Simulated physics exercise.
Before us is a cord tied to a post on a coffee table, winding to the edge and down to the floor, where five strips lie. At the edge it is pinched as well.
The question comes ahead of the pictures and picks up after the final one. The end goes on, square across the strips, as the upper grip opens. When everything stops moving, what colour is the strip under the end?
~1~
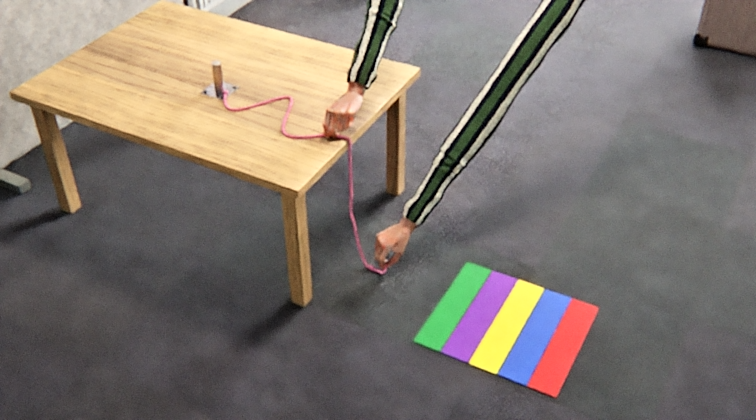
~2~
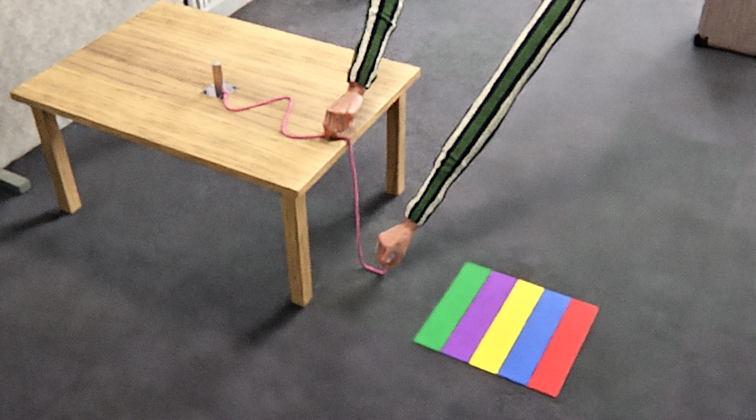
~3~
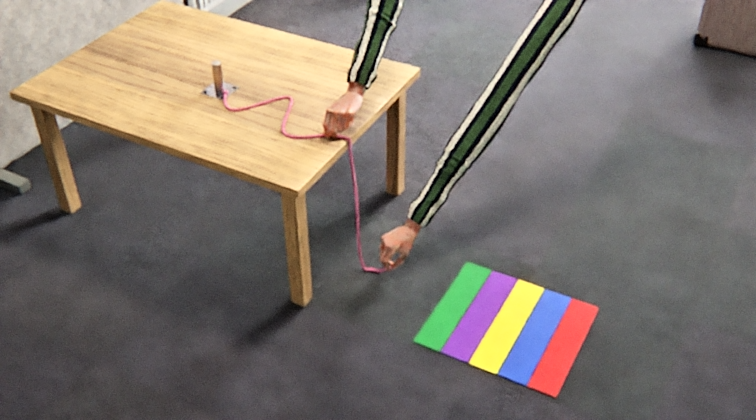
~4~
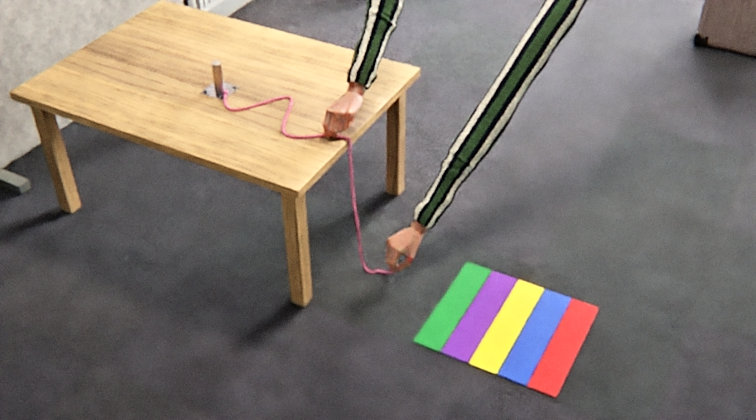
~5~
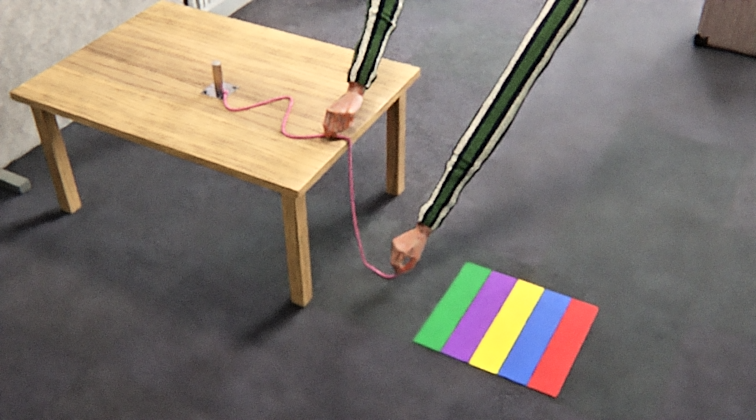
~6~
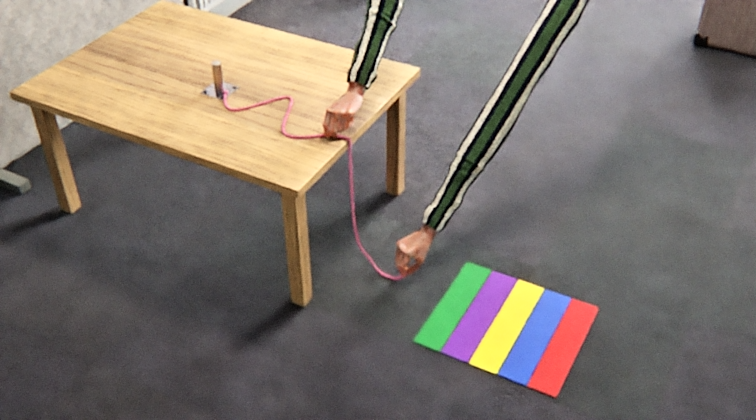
The strip under the end is red.
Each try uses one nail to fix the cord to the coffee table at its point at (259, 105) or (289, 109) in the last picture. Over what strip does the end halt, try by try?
In order: Blue, then yellow.
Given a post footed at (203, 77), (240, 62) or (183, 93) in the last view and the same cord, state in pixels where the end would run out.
Per try, approx.: (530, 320); (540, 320); (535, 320).
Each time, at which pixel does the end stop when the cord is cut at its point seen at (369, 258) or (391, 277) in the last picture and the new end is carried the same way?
Around (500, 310) for the first cut and around (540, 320) for the second.
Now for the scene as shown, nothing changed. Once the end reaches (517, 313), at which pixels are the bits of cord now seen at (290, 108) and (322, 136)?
You'll find the first mark at (325, 123) and the second mark at (369, 178).
Soon after, end near (516, 313); over yellow.
After that, end near (549, 325); over blue.
At the stop, end near (568, 332); over red. The end stops over the red strip.
